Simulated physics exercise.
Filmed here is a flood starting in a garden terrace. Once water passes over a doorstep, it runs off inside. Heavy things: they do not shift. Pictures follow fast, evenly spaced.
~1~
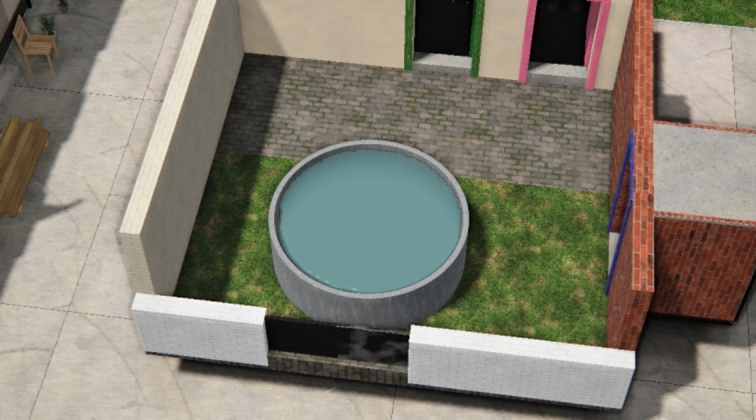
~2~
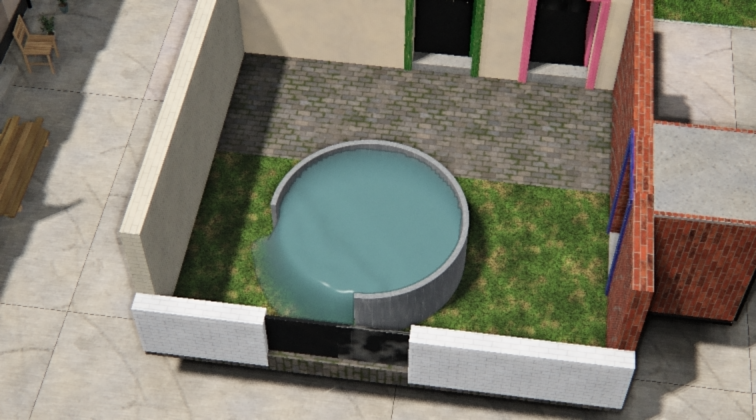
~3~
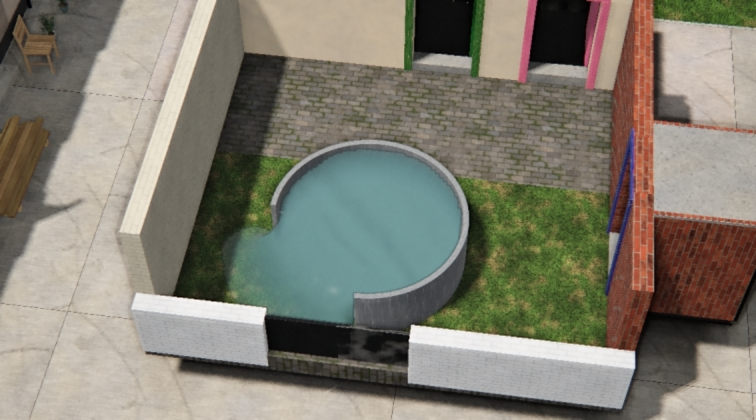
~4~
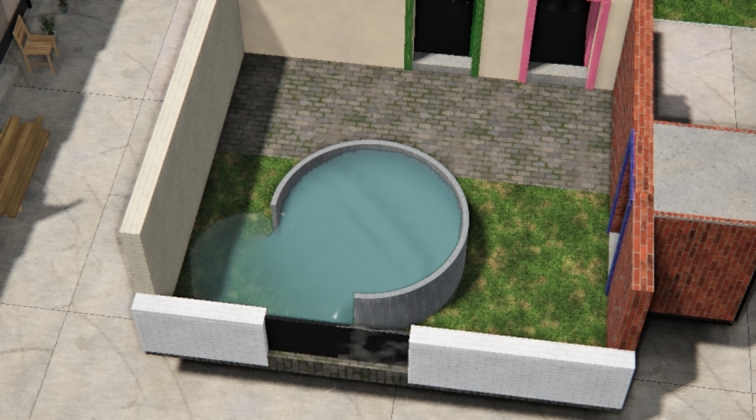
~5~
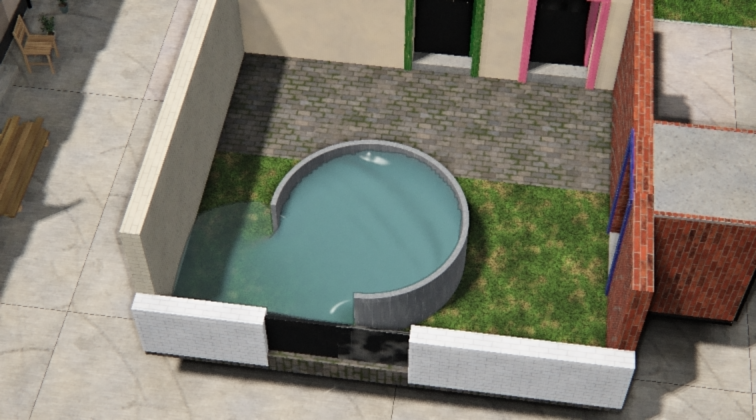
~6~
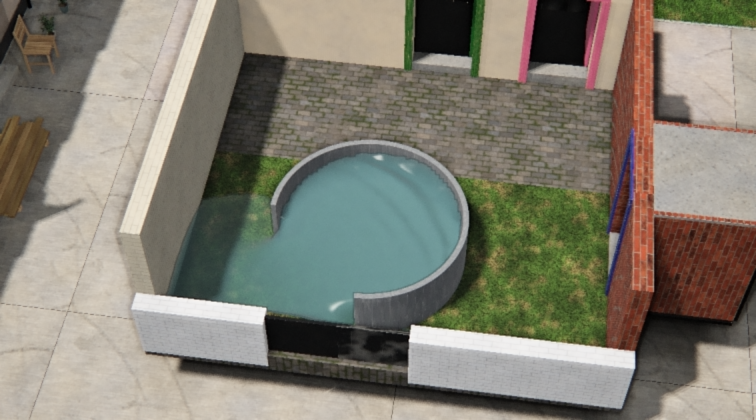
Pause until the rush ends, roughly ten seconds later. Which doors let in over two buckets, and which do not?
Green door: Two pails at most, pink door: Two pails at most, blue door: Over two pails.
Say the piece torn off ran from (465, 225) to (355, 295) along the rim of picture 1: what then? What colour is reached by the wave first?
The blue one.
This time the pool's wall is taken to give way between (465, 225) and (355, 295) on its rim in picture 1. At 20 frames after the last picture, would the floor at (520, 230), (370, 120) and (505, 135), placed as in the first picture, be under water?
Listed order gives sopping; left alone; sopping.
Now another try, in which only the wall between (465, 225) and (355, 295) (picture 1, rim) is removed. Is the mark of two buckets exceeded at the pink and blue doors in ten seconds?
Looking at both, I'd say the pink door crosses the line and the blue door crosses the line.
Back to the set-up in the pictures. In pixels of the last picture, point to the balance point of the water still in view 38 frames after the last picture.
Roughly (382, 214) in the last picture.
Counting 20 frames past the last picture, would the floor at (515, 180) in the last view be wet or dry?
That spot will be spared.
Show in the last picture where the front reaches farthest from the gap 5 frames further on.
I'd put it around (543, 373).
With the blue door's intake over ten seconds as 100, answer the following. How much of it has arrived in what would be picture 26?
Some 0 per cent.
A moment on, water covers 25 % of the floor; the green door not reached, the pink door not reached, the blue door not reached.
Next, water covers 45 % of the floor; the green door not reached, the pink door not reached, the blue door not reached.
Then, water covers 70 % of the floor; the green door wet at the sill, nothing in, the pink door not reached, the blue door wet at the sill, nothing in.
Later, water covers 95 % of the floor; the green door wet at the sill, nothing in, the pink door wet at the sill, nothing in, the blue door under two buckets in.
In the end, water covers 95 % of the floor; the green door wet at the sill, nothing in, the pink door wet at the sill, nothing in, the blue door over two buckets in.
